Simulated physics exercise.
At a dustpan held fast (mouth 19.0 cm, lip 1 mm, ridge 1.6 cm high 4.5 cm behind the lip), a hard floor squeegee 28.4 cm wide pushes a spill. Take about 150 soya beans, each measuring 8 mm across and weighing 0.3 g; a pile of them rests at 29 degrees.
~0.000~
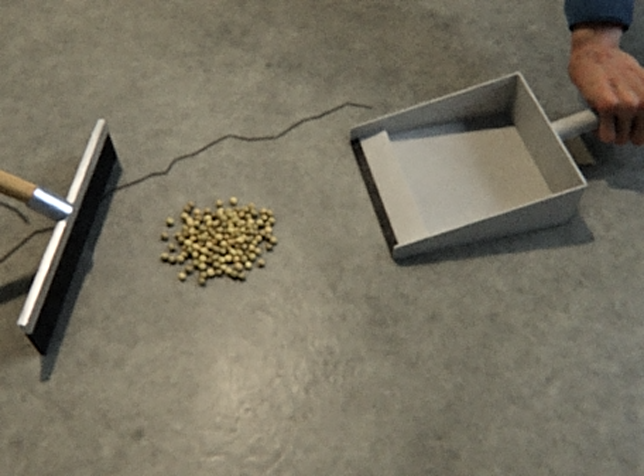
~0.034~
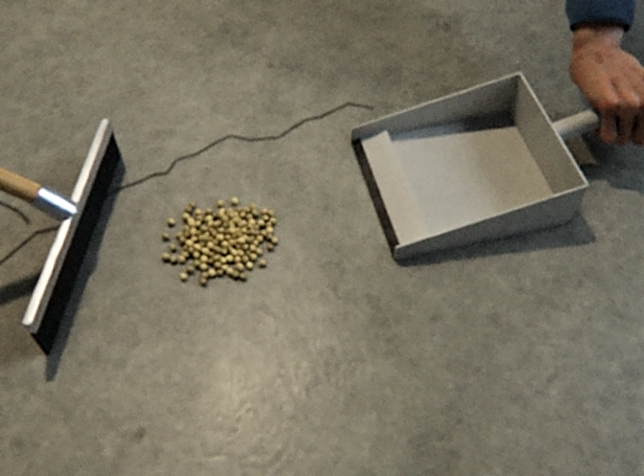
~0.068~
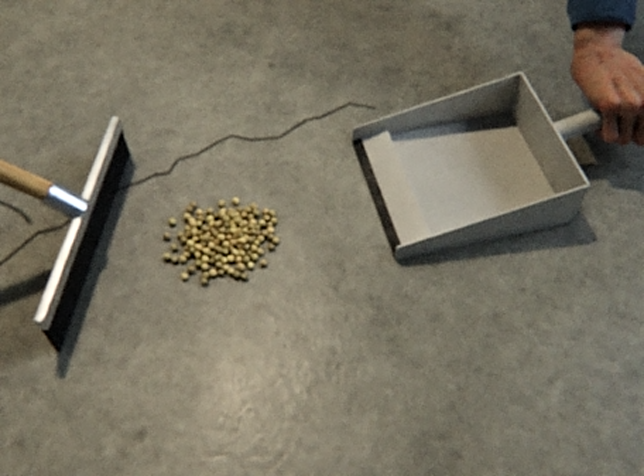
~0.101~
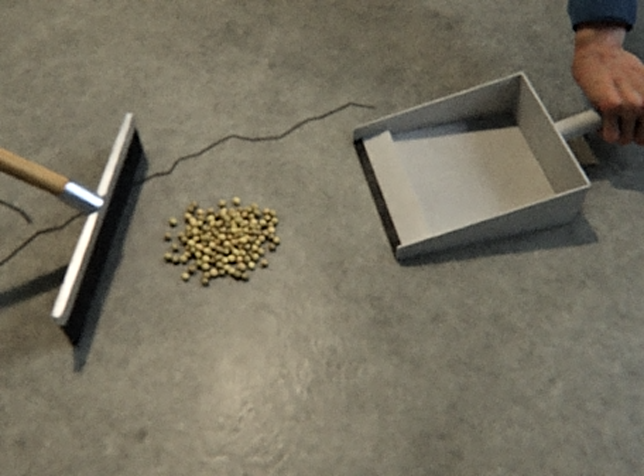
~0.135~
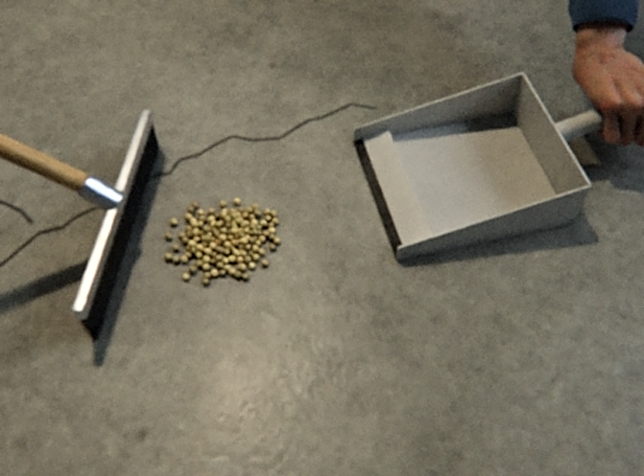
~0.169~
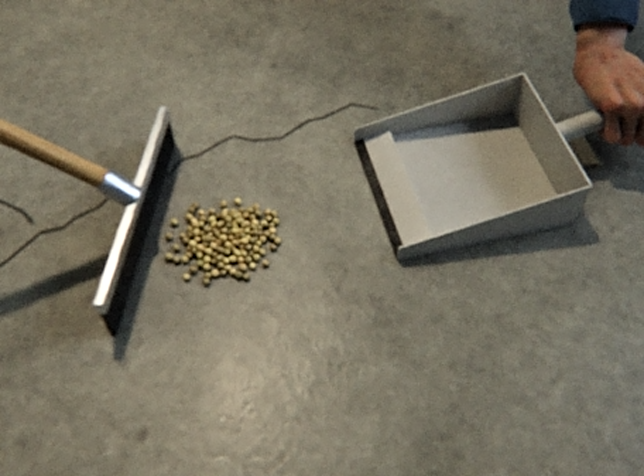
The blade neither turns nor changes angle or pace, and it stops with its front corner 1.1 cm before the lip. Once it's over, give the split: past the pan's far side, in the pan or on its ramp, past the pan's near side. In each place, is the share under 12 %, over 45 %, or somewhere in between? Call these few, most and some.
I would put it this way: Past the pan's far side few, in the pan or on its ramp few, past the pan's near side some.
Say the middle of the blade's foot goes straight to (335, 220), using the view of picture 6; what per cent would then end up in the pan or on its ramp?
About 10 %.
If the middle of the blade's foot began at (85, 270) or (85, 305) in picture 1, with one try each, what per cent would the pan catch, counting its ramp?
Some 5 and 10 per cent.
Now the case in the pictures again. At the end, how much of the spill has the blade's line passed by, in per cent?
Near 0 percent, give or take.
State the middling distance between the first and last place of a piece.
18 cm or so.
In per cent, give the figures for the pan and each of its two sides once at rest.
Far: 0; pan: 5; near: 25 (percent).
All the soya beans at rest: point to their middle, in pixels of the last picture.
Once everything settles, the centre is around (370, 228).
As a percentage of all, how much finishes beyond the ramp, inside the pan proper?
It comes to some 0 per cent.
After 0.36 s, middle of the blade 17 cm from the lip; 0 % over the lip, far side 0 %, near side 0 %.
After 0.49 s, middle of the blade 9 cm from the lip; 0 % over the lip, far side 0 %, near side 15 %.
After 0.74 s, middle of the blade 6 cm from the lip; 10 % over the lip, far side 0 %, near side 25 %.
In the end, at 1.3 s, far side 0 %, pan 5 %, near side 25 %, in front of the lip or behind the blade 70 %.
